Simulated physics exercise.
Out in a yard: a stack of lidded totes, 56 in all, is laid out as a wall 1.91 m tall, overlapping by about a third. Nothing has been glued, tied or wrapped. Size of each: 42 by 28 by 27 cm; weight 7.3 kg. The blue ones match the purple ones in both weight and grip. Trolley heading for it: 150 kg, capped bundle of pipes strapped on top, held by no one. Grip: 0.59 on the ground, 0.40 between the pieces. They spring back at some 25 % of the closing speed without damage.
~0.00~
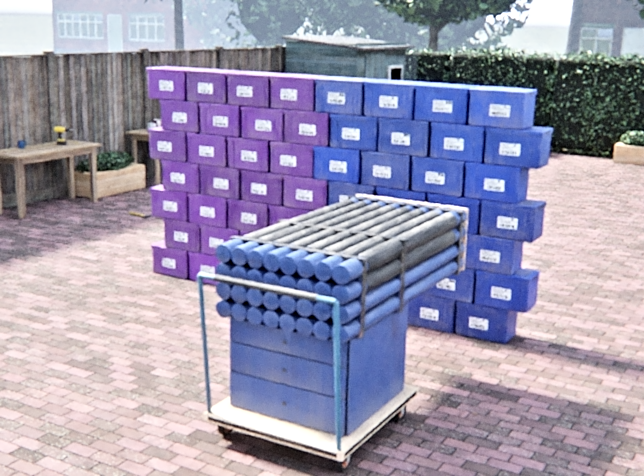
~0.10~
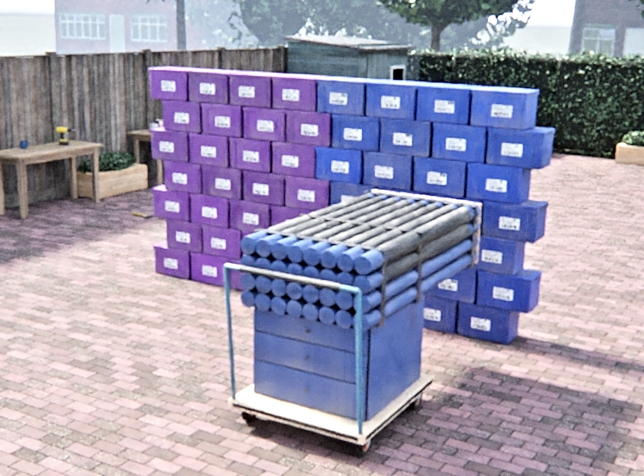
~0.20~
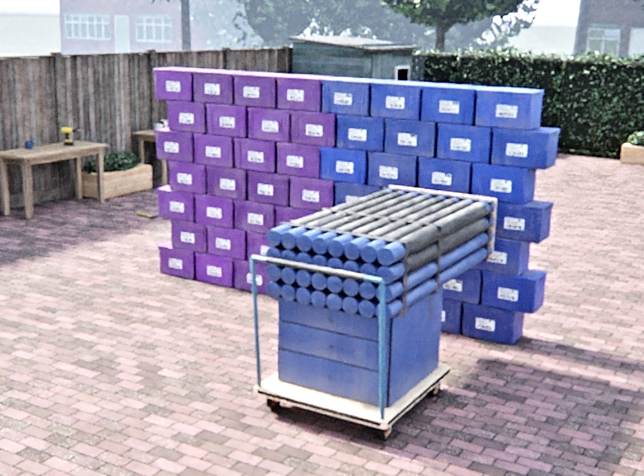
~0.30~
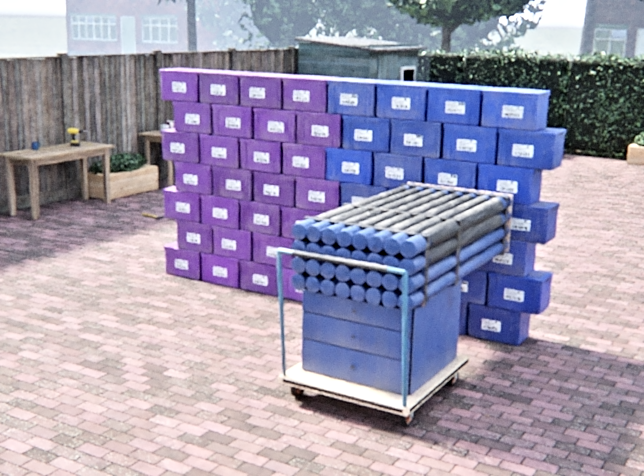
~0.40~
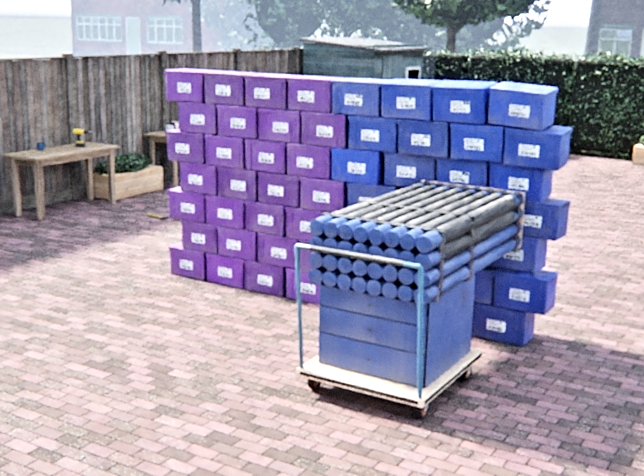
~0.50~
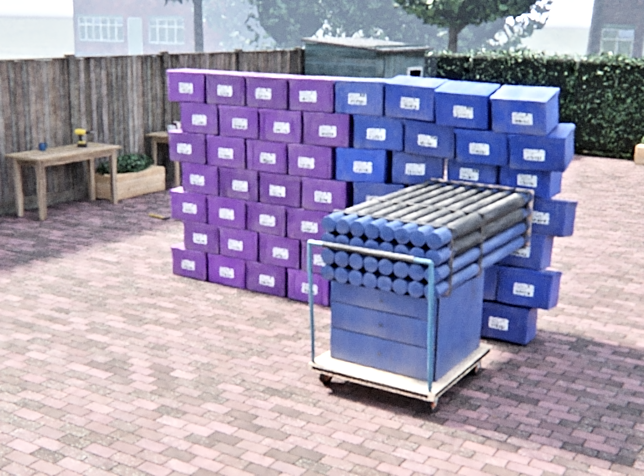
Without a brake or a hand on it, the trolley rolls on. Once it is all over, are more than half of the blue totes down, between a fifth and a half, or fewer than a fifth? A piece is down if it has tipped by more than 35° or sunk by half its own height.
Of the blue totes, more than half end down.
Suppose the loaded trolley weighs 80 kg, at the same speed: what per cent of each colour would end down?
Colour by colour that makes purple 10, blue 90 percent.
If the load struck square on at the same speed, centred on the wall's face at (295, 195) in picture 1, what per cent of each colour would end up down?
The purple ones would be 60 per cent down and the blue ones 30 per cent.
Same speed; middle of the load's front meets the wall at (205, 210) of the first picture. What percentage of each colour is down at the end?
Result - purple: 90 percent, blue: 10 percent.
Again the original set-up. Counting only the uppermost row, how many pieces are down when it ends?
5 of them.
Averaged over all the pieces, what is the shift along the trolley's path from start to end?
Roughly 45 cm.
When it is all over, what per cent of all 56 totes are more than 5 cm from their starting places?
50 in a hundred end up shifted.
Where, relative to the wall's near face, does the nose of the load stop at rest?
Roughly 90 centimetres past it.
After 0.88 s, load 60 cm past the wall's line, still rolling; 13 of the 28 blue totes down (13 of 56 in all colours); top blue tote leaning 11°.
After 1.44 s, load 91 cm past the wall's line, still rolling; 23 of the 28 blue totes down (25 of 56 in all colours); top blue tote leaning 39°, 71 cm lower.
At rest (3.3 s), load 91 cm past the wall's line, stopped; 23 of the 28 blue totes down (25 of 56 in all colours); top blue tote 1.64 m lower; top purple tote unmoved. That is 82 per cent. As the last picture would show them, middles, top blue tote near (399, 225), top purple tote near (274, 92).
